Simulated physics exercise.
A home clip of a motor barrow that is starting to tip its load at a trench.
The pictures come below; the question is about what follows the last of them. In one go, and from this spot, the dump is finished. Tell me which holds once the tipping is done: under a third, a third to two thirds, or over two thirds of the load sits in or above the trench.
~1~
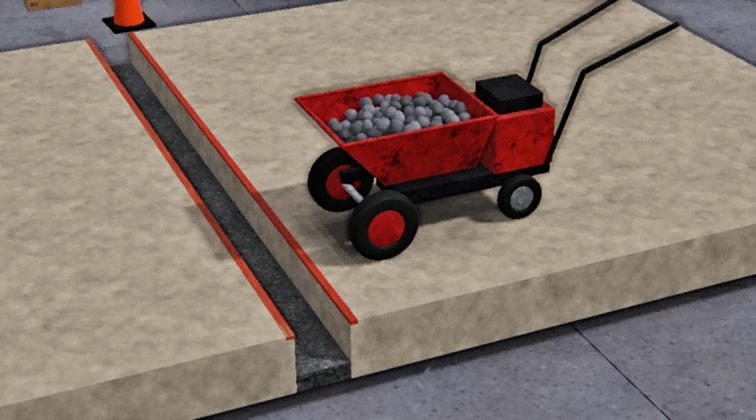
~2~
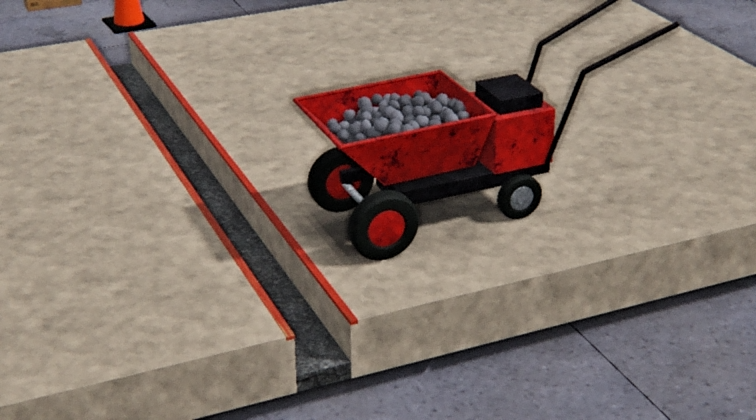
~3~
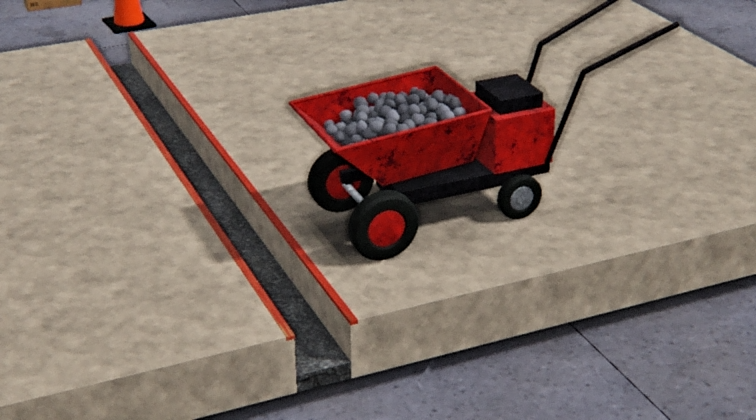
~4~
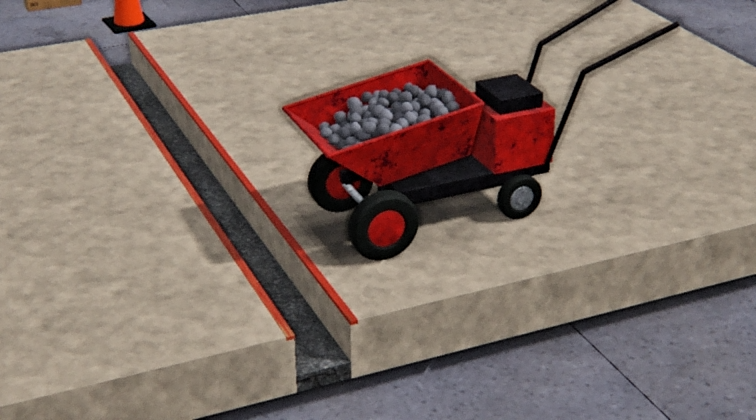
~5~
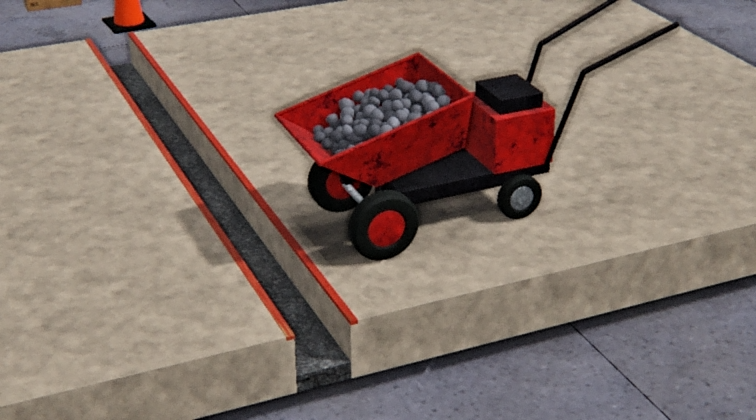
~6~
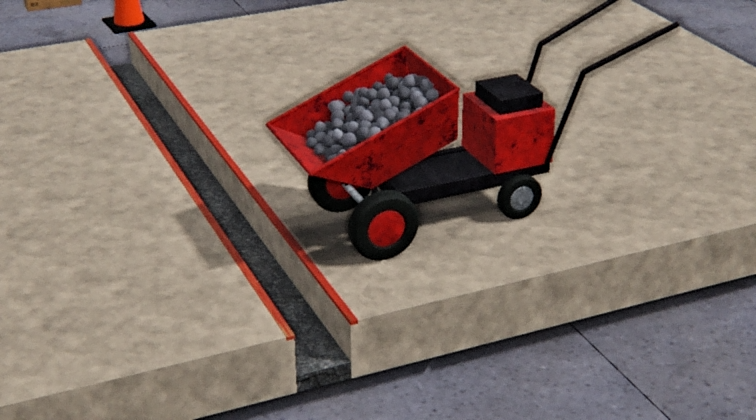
It is a third to two thirds.
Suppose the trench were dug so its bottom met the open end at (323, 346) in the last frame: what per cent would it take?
Estimate: Approx. 30 per cent.
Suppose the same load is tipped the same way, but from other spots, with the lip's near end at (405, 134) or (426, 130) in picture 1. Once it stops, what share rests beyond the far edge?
Near 0 % and 0 %.
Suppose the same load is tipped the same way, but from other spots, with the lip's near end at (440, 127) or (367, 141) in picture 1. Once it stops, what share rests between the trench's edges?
You'd see around 30 per cent the first time and around 90 per cent the second.
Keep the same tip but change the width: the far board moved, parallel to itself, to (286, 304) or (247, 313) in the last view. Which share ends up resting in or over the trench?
In order: Near 10, then 90 percent.
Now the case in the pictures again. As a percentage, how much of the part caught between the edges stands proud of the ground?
Estimate: Near 0 in a hundred.
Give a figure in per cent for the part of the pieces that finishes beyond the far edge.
50 %.
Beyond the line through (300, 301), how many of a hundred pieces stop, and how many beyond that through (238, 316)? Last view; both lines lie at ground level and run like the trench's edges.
About 80 % and 30 %.
Shortly afterwards, skip tipped steeply; the whole lot in the skip.
Next, skip tipped right over; near two thirds in the skip; a little in or heaped over the trench; near a quarter beyond it; only a few falling.
Some moments later, skip tipped right over; a little in the skip; near half in or heaped over the trench; near half beyond it.
In the end, skip tipped right over; only a few in the skip; near half in or heaped over the trench; near half beyond it.
